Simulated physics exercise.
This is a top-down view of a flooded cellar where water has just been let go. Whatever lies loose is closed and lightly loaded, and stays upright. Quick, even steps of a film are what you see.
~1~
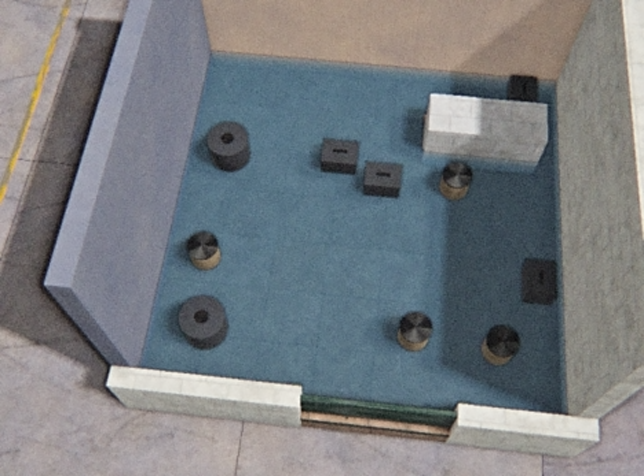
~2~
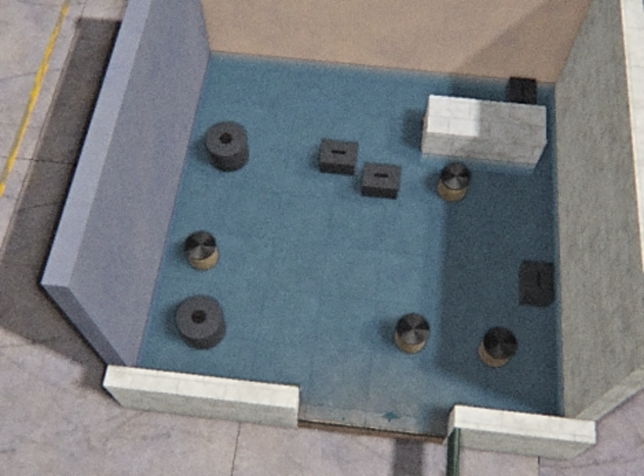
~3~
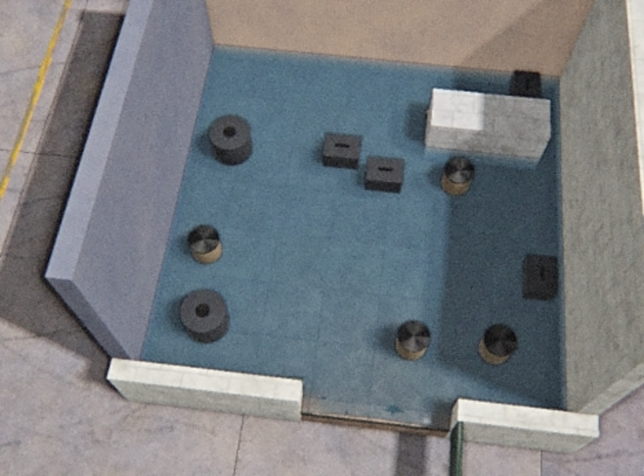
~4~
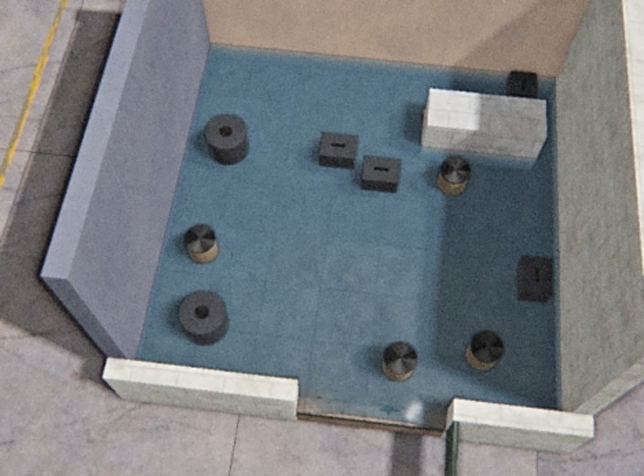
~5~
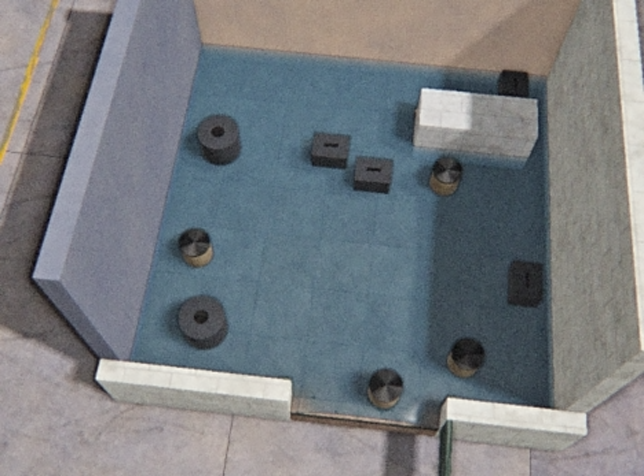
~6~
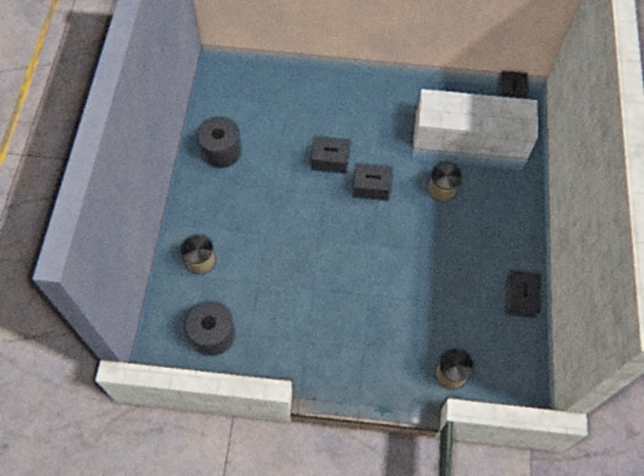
The clip shows a walled, flooded cellar with dark tubs, boxes and pails as a green gate opens at the front; two nearby pails drift toward the gap, one disappears from view there, and other objects shift slightly.
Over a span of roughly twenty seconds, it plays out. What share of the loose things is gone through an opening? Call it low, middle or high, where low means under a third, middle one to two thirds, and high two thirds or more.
High.
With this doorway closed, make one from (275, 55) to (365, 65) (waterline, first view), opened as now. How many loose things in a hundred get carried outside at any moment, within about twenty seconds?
Roughly 60 per cent.
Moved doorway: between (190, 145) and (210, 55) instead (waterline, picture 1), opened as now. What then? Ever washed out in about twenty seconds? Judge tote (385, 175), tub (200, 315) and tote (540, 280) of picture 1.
As listed: Carried outside, through, kept in.
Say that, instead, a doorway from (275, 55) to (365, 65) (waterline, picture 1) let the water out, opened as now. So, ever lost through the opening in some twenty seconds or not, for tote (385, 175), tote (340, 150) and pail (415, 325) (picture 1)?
Each object, in the order asked: Flushed / flushed / not flushed.
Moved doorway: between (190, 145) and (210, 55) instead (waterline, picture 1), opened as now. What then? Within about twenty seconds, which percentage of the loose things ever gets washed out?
I'd put it at 60 %.
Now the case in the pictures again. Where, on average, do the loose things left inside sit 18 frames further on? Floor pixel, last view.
(375, 272).
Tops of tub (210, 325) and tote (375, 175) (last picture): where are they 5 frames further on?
They end up close to (239, 347) and close to (388, 221).
A moment on, 2 of 10 are out; 8 afloat.
Next, 3 of 10 are out; 7 afloat.
Later, 7 of 10 are out; 3 afloat.
In the end, 8 of 10 are out; 2 afloat.
